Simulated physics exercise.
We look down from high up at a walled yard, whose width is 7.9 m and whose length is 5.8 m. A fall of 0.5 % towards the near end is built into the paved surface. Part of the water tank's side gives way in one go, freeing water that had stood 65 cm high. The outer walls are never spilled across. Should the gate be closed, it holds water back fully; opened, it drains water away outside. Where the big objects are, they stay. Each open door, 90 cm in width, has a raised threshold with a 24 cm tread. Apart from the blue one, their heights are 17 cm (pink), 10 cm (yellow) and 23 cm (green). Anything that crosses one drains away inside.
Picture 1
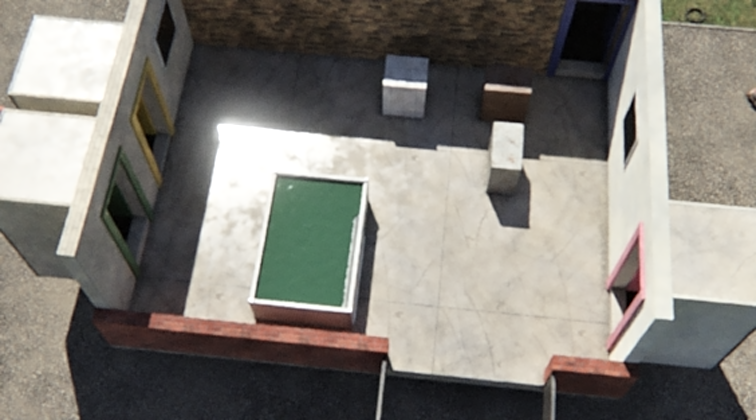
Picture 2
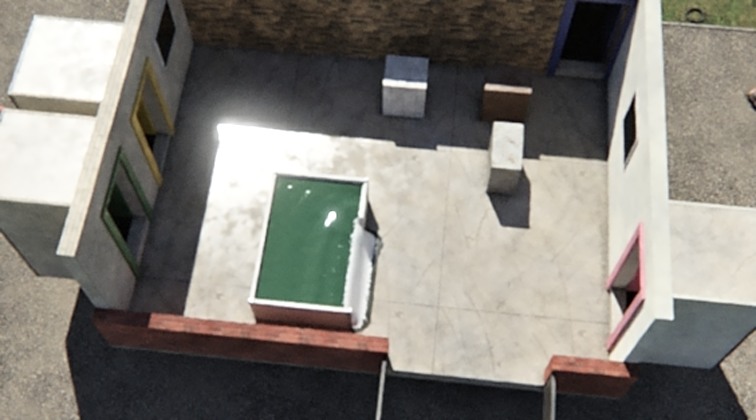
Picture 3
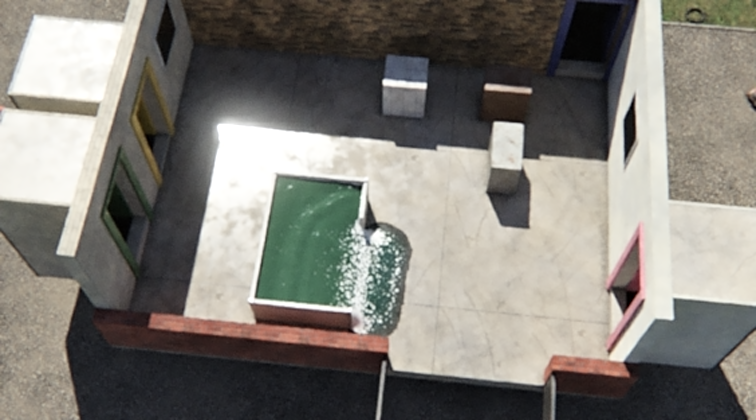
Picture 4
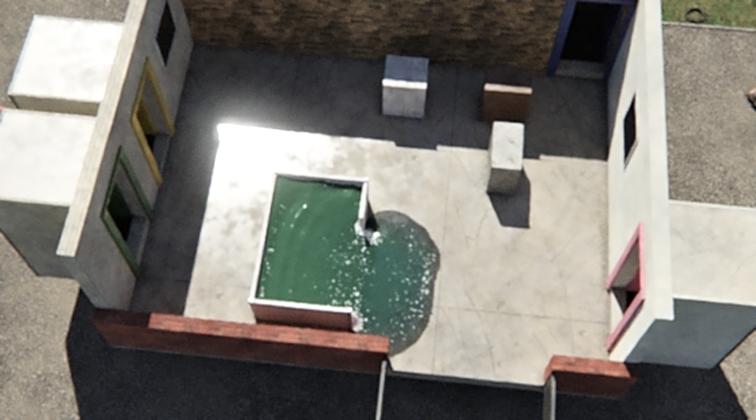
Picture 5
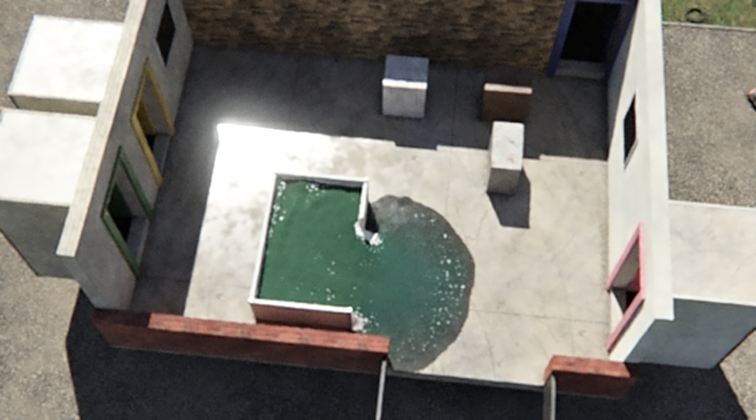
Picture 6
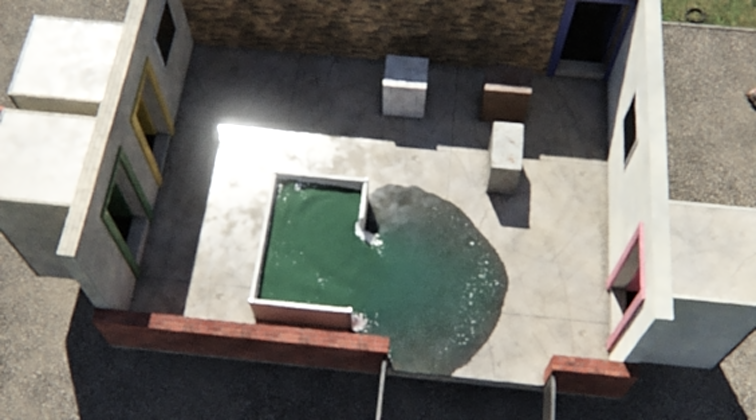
The video shows a walled yard from above with a rectangular tank of green water. Part of the tank's right side gives way, and water pours out, foaming at first, then spreads across the pale floor in a widening rounded pool.
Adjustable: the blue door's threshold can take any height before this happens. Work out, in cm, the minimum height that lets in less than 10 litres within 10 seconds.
I would say 11 cm.
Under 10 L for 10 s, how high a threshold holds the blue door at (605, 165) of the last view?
Roughly 7.0 cm.
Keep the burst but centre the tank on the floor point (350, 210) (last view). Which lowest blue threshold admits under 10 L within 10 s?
At least roughly 13.0 cm high.
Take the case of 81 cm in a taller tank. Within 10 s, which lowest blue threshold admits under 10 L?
A step of about 14.5 cm does it.
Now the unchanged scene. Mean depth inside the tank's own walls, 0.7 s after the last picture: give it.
Average depth: Approx. 34 cm.
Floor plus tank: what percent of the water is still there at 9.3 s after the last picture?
Something near 62 out of a hundred parts.
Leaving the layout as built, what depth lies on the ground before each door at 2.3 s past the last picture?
Pink door 23 cm, yellow door 0 cm, green door 0 cm, blue door 0 cm.
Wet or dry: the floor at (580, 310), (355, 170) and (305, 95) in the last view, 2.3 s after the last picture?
In the order asked: Soaked, untouched, untouched.
Then, 0.7 s after the last picture water covers 30 % of the floor, deepest (30 cm) near (360, 309); it has not reached the blue door.
Then, 2.3 s after the last picture water covers 35 % of the floor, deepest (24 cm) near (590, 375); it has not reached the blue door.
Then, 9.3 s after the last picture water covers 70 % of the floor, deepest (8 cm) near (527, 237); 6 cm at the blue door, 0 litres in over its 18 cm threshold.
At the blue door as built, the water peaked near 14 cm, 5.3 s after the last picture.
Run again over the same 10 s with other heights there, 21 litres in over 10 cm, 1 litre over 13.5 cm. The limit of 10 litres is kept from about 11 cm up.
